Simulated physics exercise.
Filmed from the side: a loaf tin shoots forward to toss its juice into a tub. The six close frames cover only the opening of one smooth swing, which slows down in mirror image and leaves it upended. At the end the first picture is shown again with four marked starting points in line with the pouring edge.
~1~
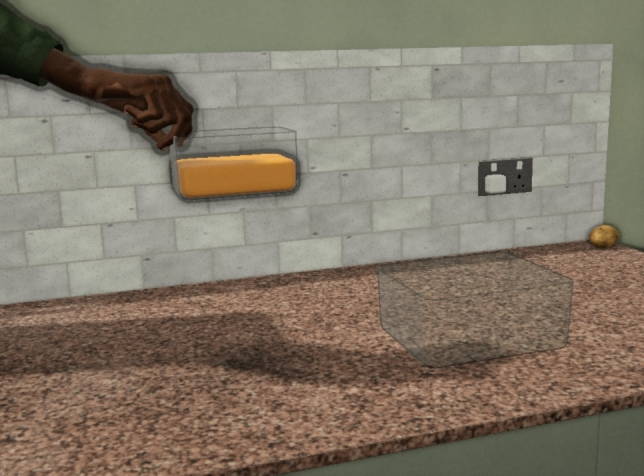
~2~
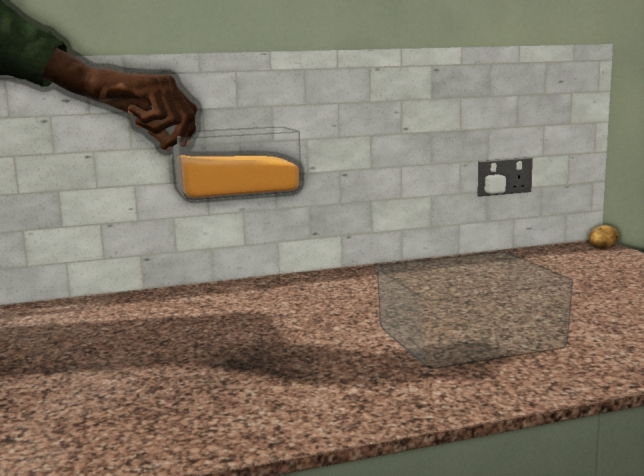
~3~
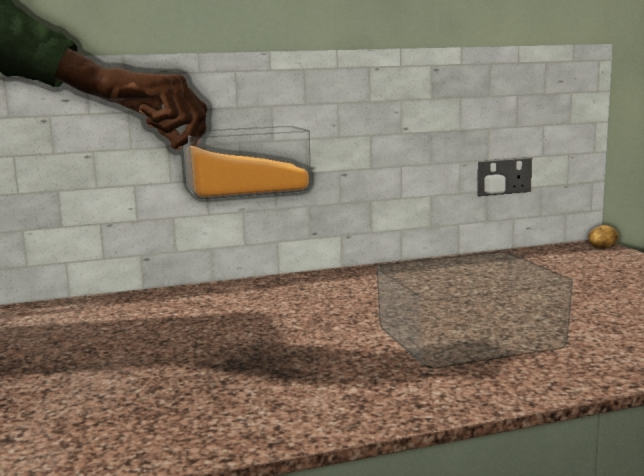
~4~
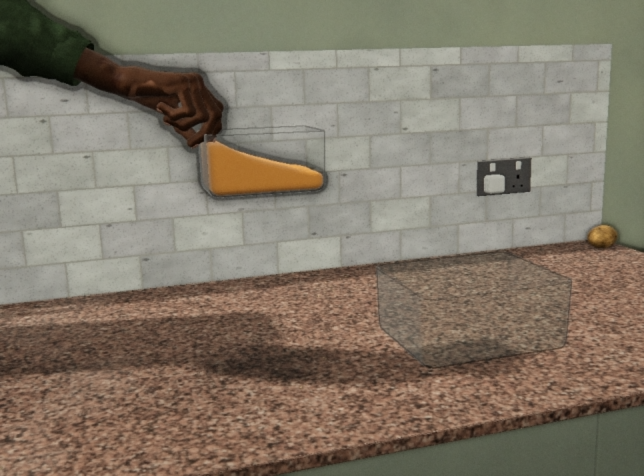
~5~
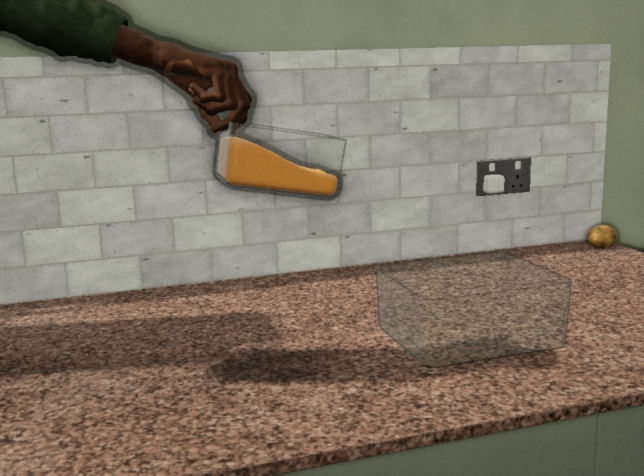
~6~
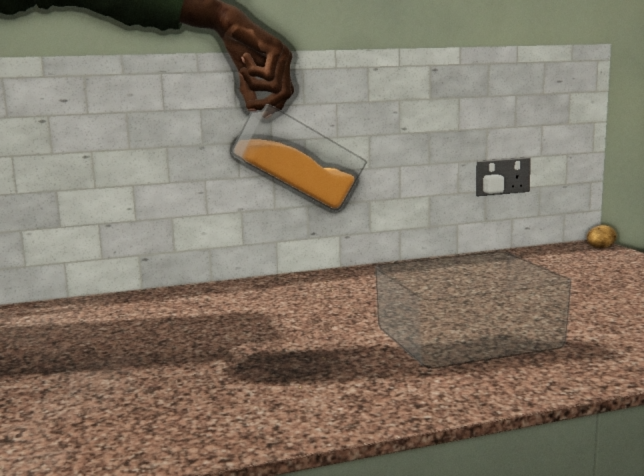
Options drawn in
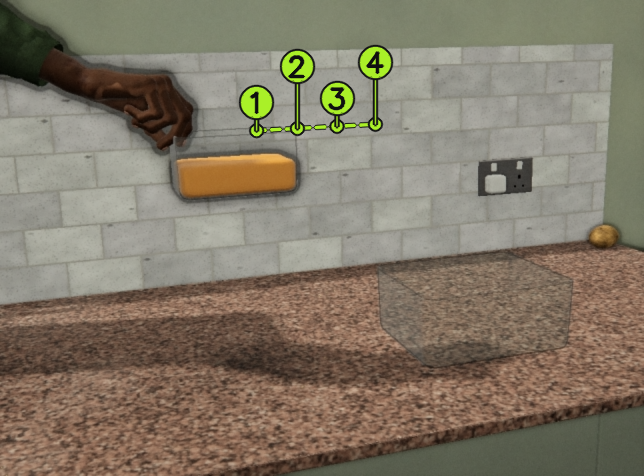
A dark-skinned hand in a green sleeve holds a clear, box-shaped container of orange liquid at upper left, seen from the side above a speckled brown counter. Behind are pale grey tiles, a dark socket and a small golden ball, with an empty clear tub at right. The hand carries the container rightward, the liquid banking up at its left, then tilts it right-side down, the camera still.
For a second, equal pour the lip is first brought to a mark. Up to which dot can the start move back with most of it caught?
Take 1.
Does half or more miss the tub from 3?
No.
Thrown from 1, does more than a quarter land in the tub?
Yes.
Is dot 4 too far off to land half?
No, that is safe.
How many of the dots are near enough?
All four.
On the marked copy, 1 at (256, 130); 2 at (297, 128); 3 at (337, 126); 4 at (375, 124).
For dot 1, about 67 % lands in the tub, 21 % falls short and 11 % goes beside or beyond.
For dot 2, about 72 % lands in the tub, 8 % falls short and 20 % goes beside or beyond.
For dot 3, about 90 % lands in the tub, 7 % falls short and 4 % goes beside or beyond.
For dot 4, about 72 % lands in the tub, 3 % falls short and 25 % goes beside or beyond.
